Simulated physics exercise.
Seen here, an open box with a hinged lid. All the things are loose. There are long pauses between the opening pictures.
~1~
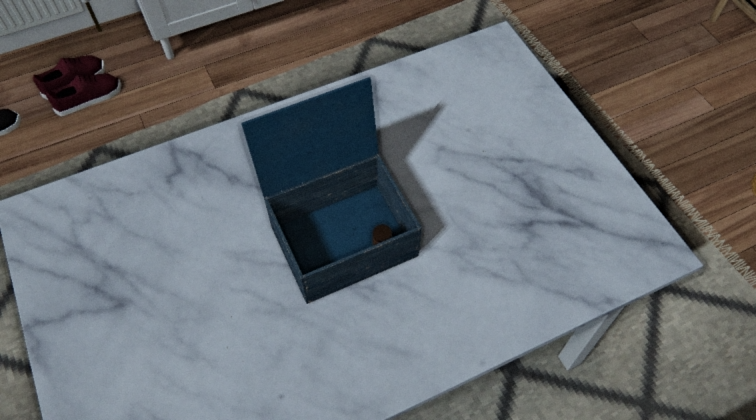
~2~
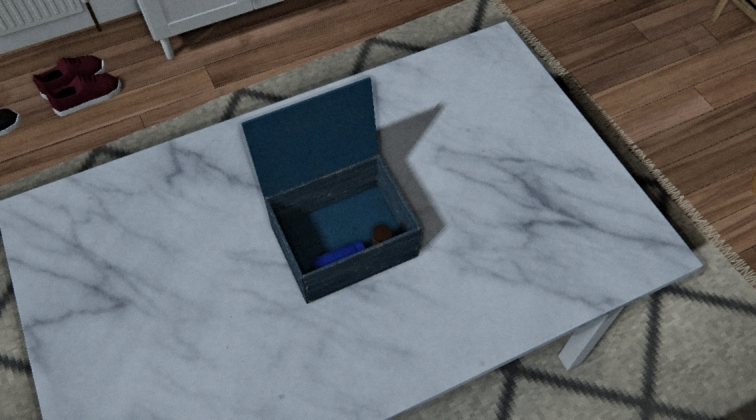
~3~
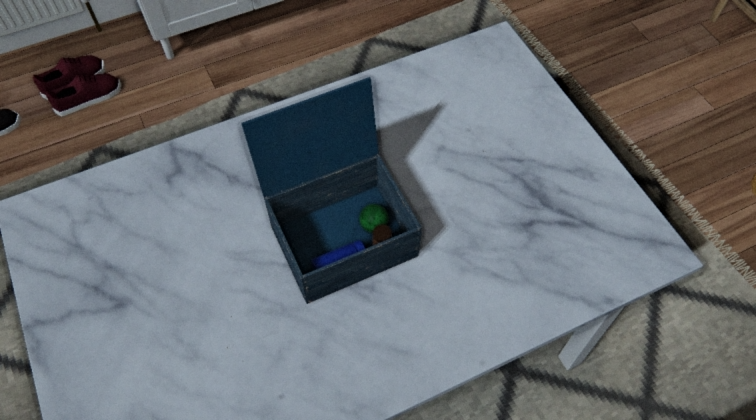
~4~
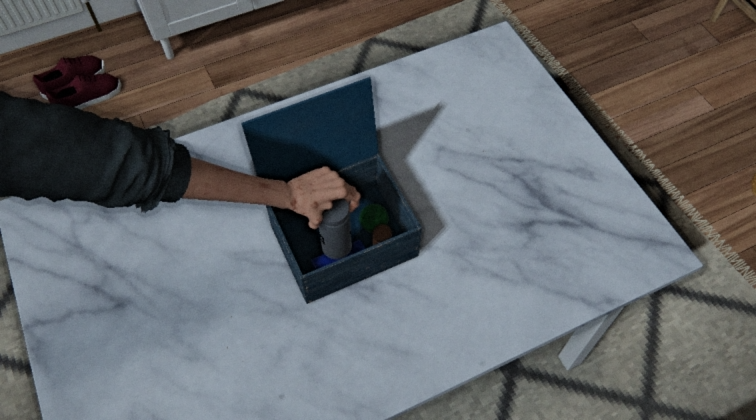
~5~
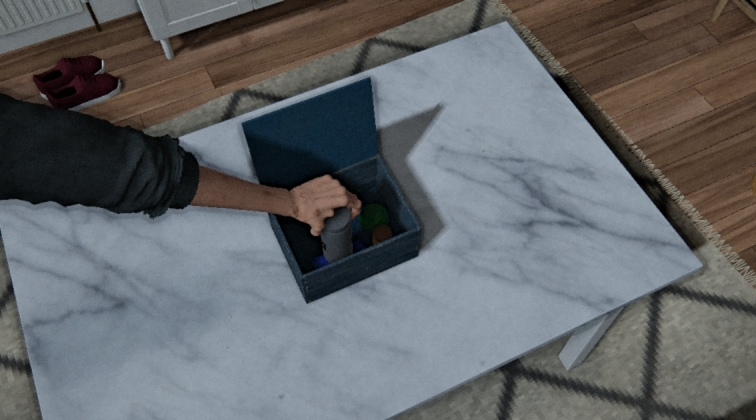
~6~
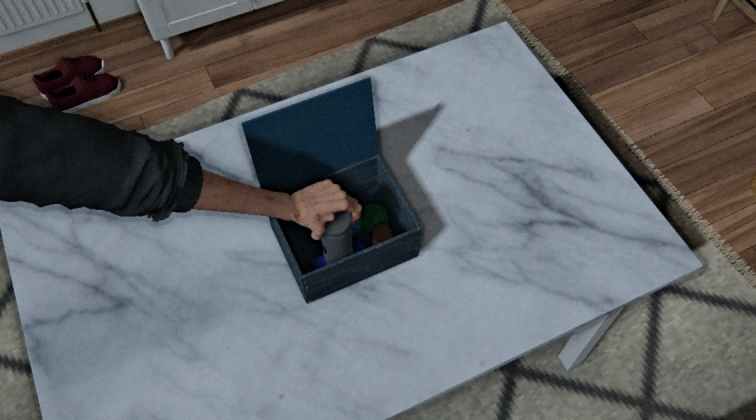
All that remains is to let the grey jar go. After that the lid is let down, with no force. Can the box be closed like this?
In the end the lid will not close.
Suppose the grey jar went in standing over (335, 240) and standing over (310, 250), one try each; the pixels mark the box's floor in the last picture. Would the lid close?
In the first case it is held up; in the second case it stays ajar.
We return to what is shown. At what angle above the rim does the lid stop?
About 25°.
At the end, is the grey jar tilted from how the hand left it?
The grey jar ends up tilted.
Then, 1.30 s later than the last frame, lid 84° above the rim; grey jar tilted by 18° near (339, 244).
Then, 1.70 s later than the last frame, lid 48° above the rim; grey jar tilted by 18° near (339, 244).
Then, 3.00 s later than the last frame, lid 27° above the rim; grey jar tilted by 19° near (339, 244).
When it is over, lid 27° above the rim; left askew, grey jar; the other 3 as before. End places, in pixels of the last picture, grey jar near (339, 244).
